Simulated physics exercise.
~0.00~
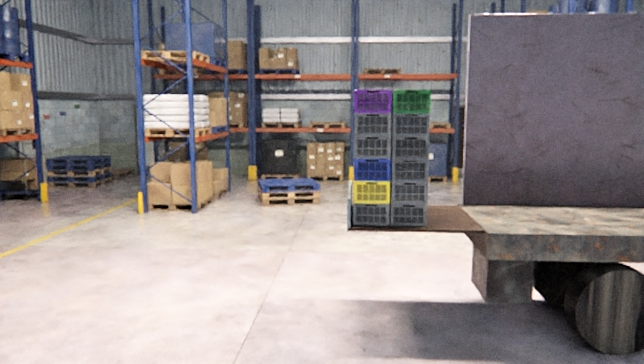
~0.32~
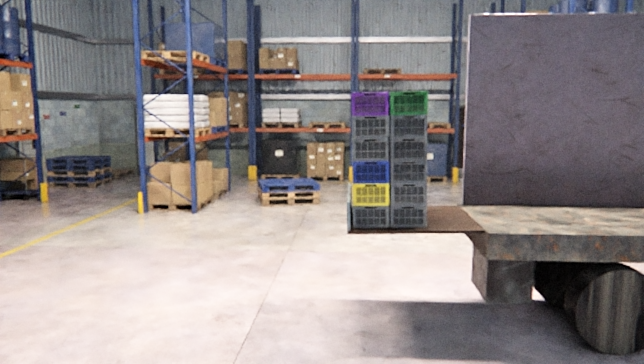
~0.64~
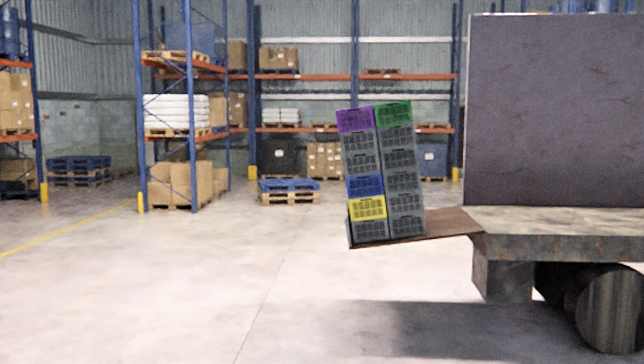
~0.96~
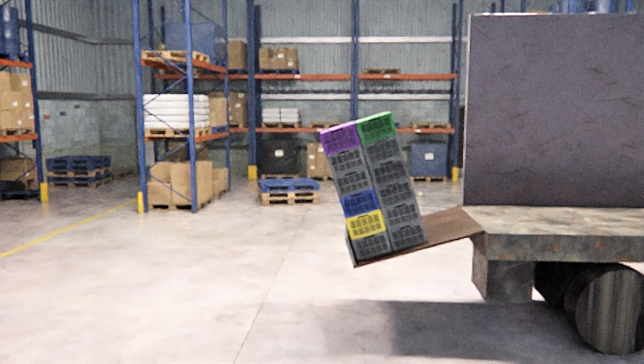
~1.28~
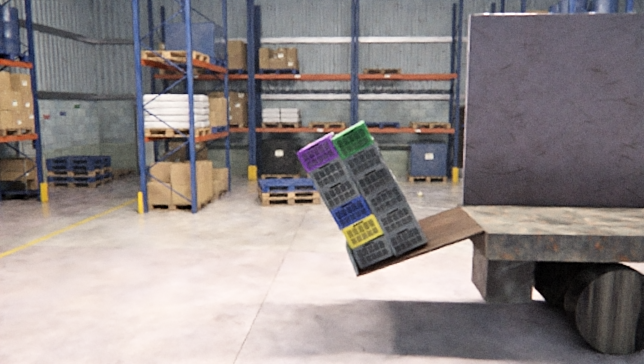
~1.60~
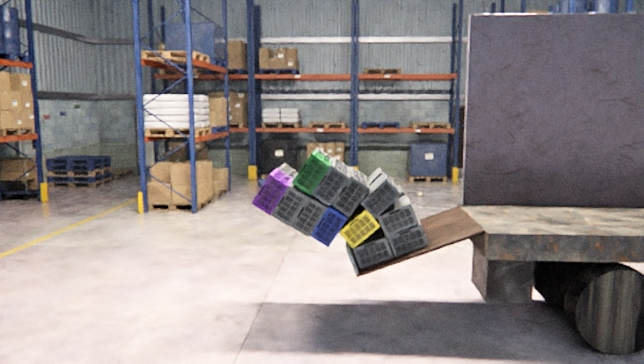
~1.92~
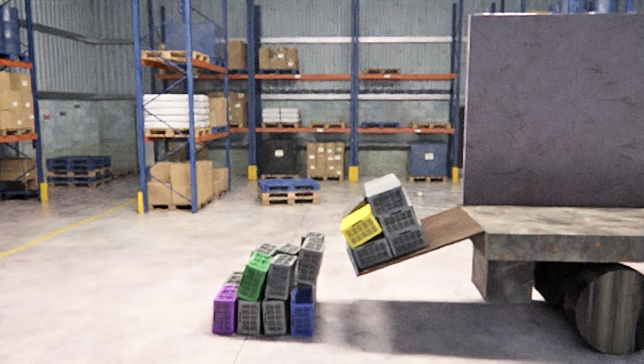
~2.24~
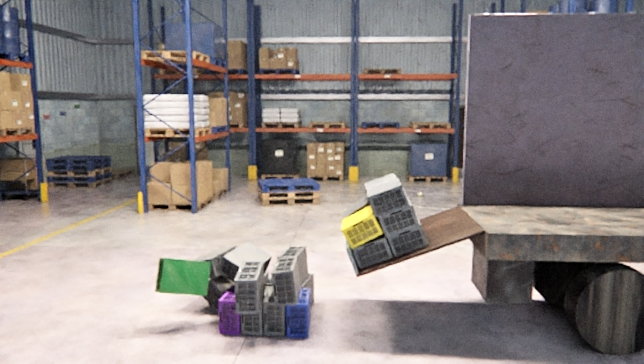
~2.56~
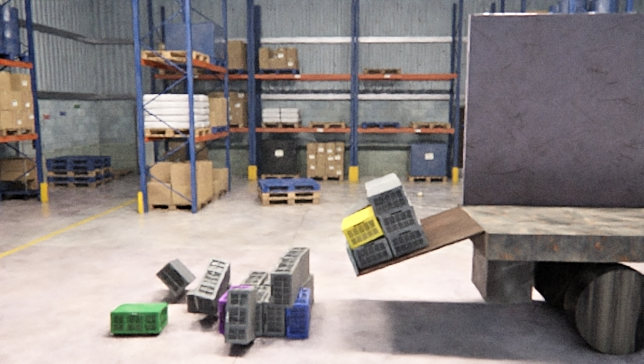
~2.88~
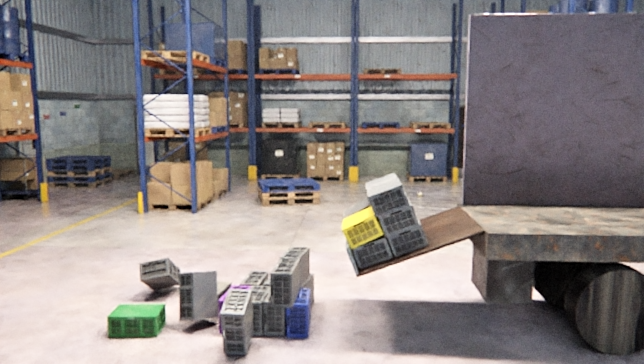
Stacked crates tilt on a sinking platform and many topple to the floor, leaving the yellow one aboard.
